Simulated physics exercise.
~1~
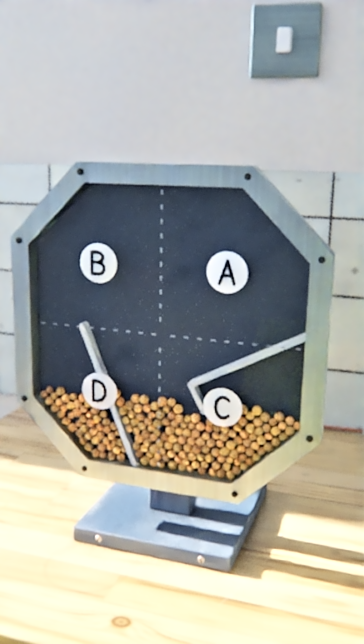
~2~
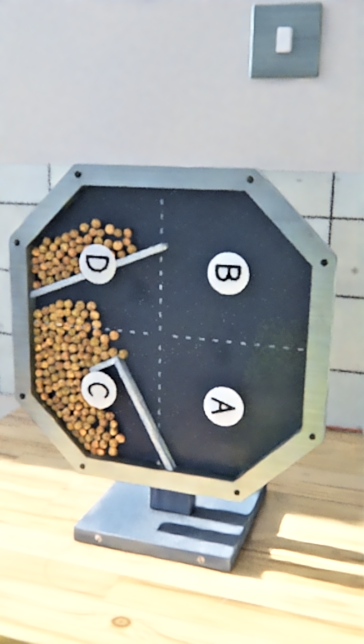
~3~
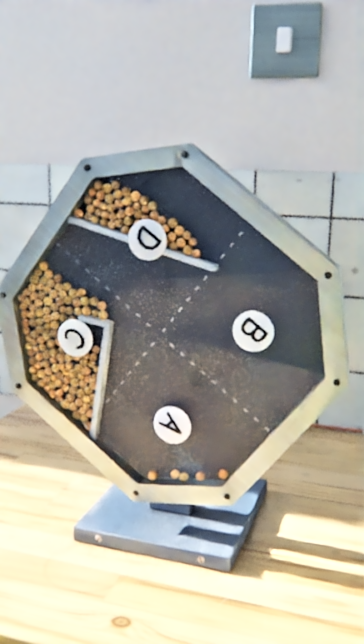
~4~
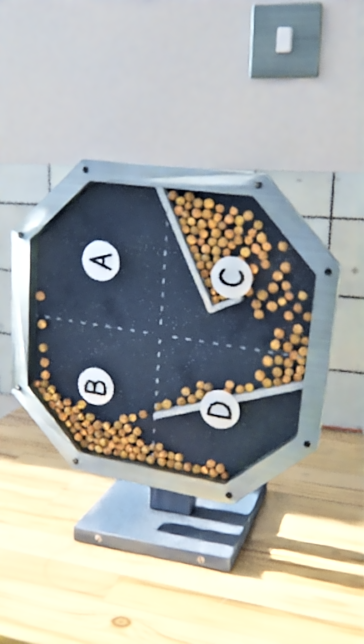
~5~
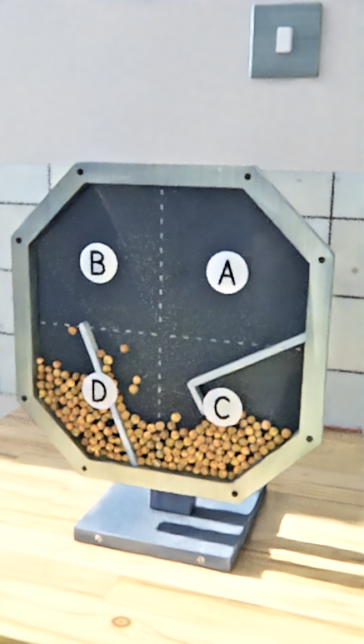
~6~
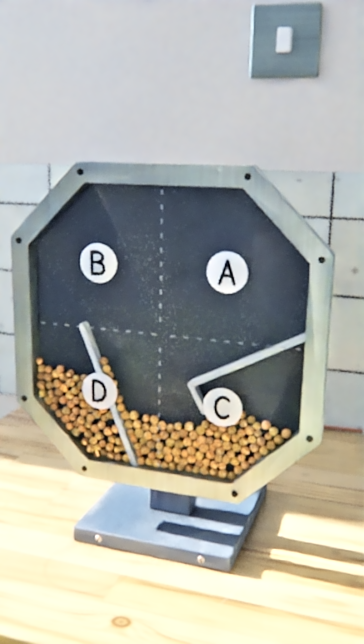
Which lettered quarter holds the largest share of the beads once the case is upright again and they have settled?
Quarter D, at the lower left, holds the largest share, with the rest lying in C.
